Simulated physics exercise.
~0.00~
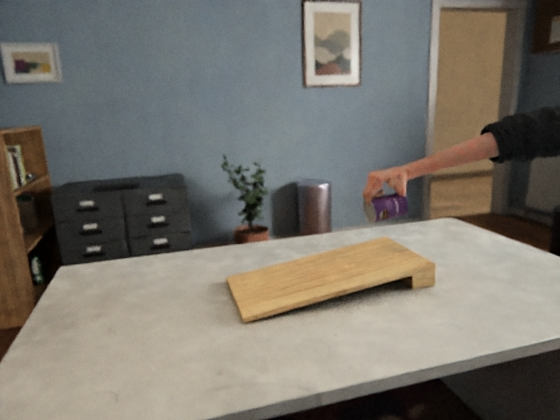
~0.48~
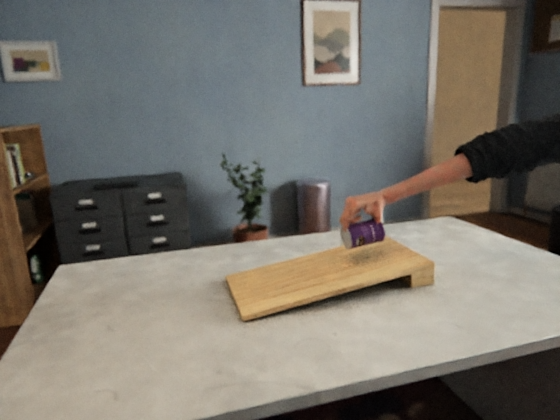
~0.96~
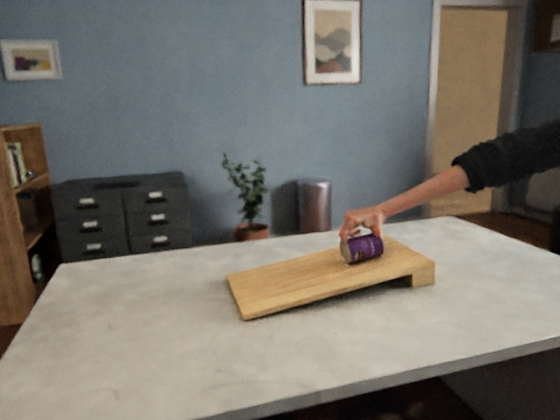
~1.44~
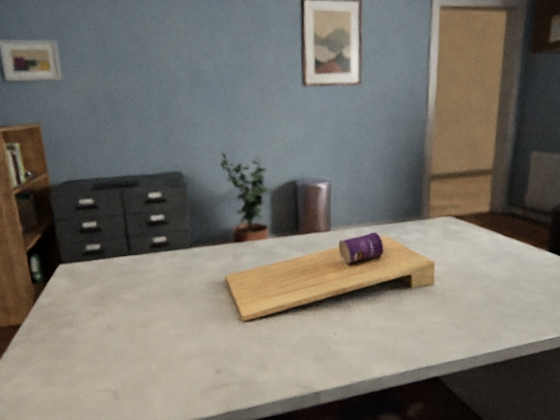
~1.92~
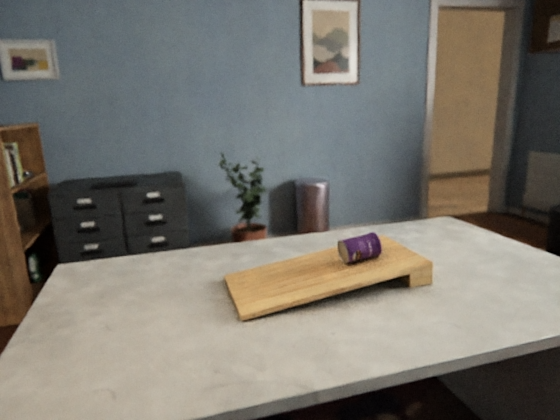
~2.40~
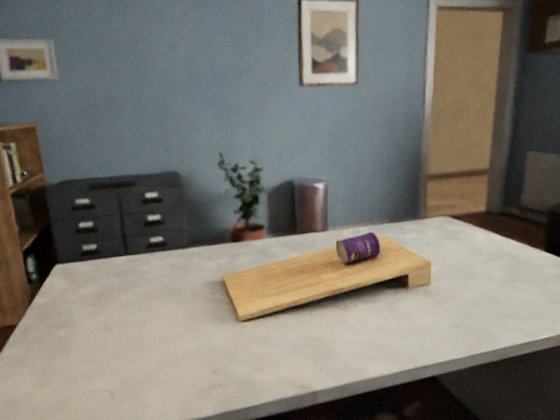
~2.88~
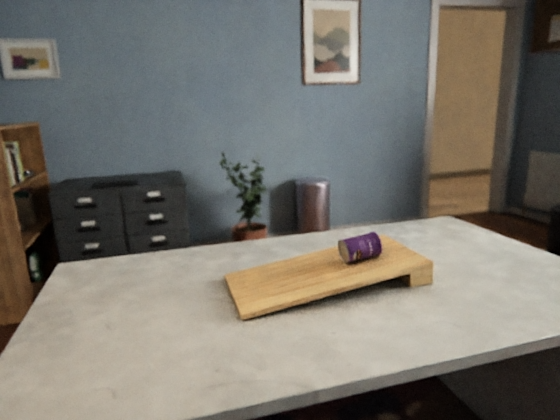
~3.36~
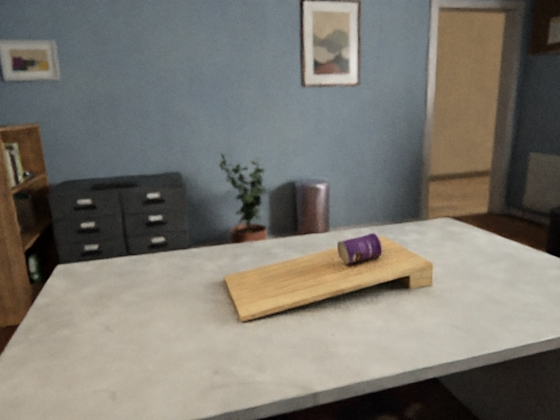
The clip opens on a pale tabletop where a wooden board slopes down to the left, its right end raised on a block, while a hand reaches in from the right holding a purple tin. The hand moves the tin left and down toward the upper part of the board. It sets the tin on its side on the sloping surface, then lets go and withdraws out of view. The tin stays where it was placed, neither rolling nor sliding. At the end, it is still resting on its side near the raised end of the unmoving board.
